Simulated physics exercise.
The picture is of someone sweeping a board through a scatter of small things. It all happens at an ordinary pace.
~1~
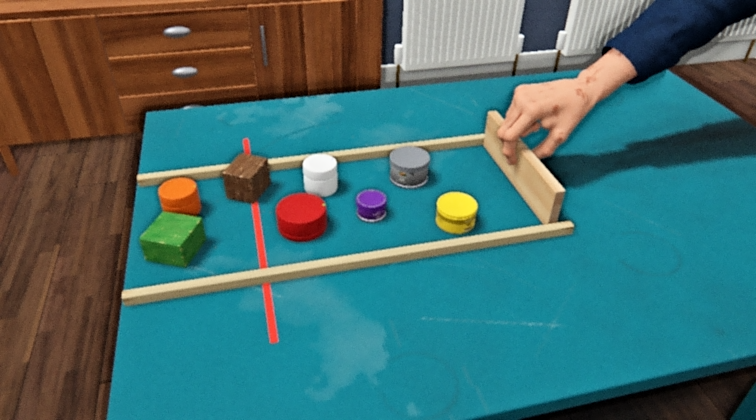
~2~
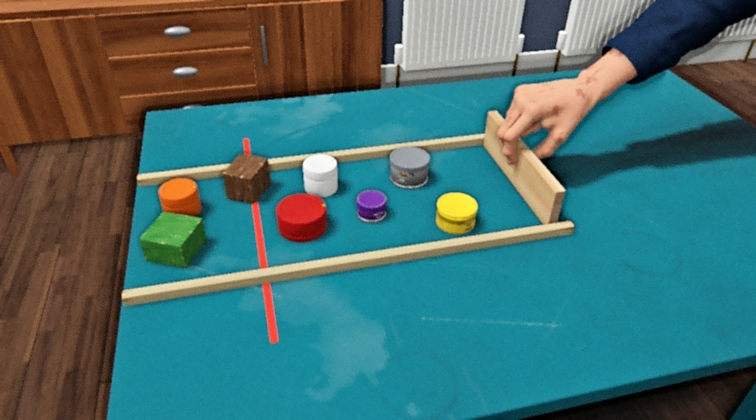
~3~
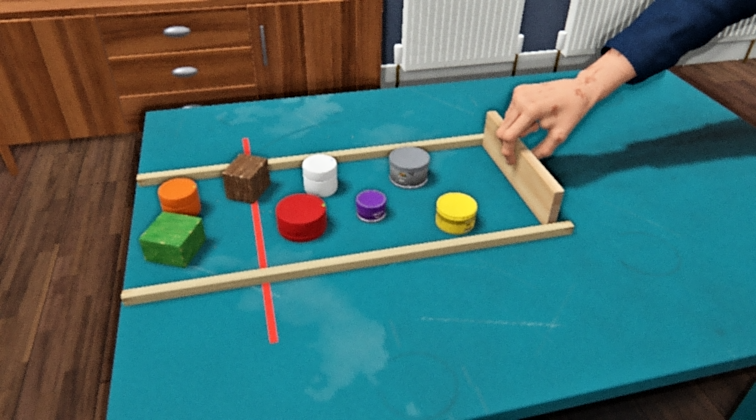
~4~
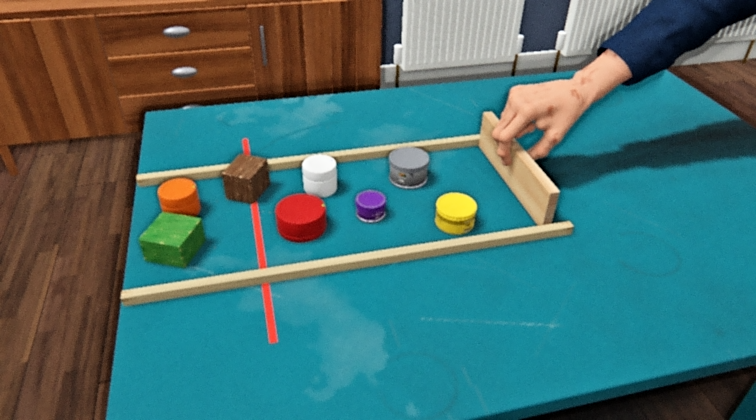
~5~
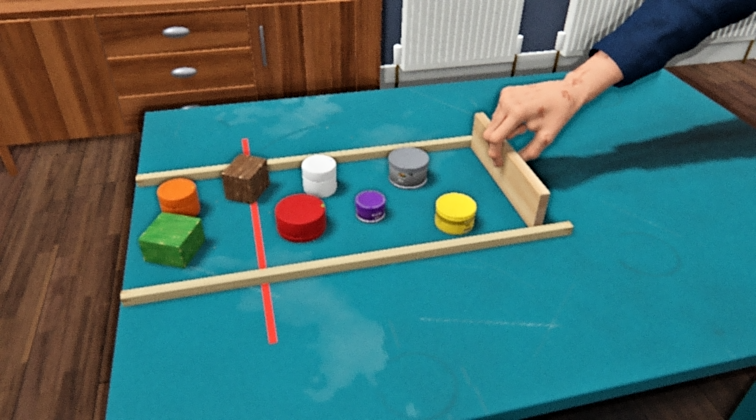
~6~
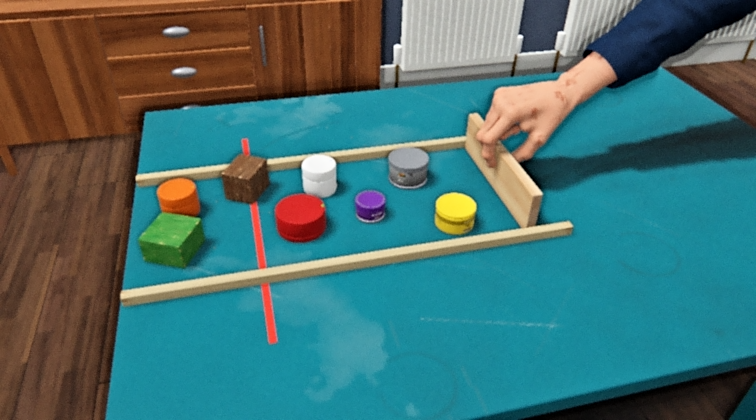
A hand in a dark blue sleeve holds an upright wooden board at the right end of two wooden rails on a teal table, viewed from above at an angle by a still camera. Between the rails sit grey, yellow, purple, white and red round containers, with brown and green blocks and an orange lid near a red line at left. After staying almost still, the board slides slightly left, touching nothing.
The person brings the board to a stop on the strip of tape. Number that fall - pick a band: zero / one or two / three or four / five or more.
Band: Zero.
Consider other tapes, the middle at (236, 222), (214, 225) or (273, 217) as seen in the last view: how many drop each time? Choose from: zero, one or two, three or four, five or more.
Tape one gives zero, tape two gives one or two, and tape three gives none at all.
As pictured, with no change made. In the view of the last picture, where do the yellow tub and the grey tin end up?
Yellow tub at about (239, 249), grey tin at about (232, 199).
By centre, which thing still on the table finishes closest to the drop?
Result - the green block.
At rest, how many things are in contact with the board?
It touches 3.
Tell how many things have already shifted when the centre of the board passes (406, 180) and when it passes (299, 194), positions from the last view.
The count is 2 at the first point and 6 at the second.
Soon after, none off yet; green block at rest near (173, 240); orange lid at rest near (179, 200); brown block at rest near (246, 179).
Then, none off yet; green block at rest near (173, 240); orange lid at rest near (179, 200); brown block moved about its own width near (218, 178).
At rest, the number that fall off is zero.
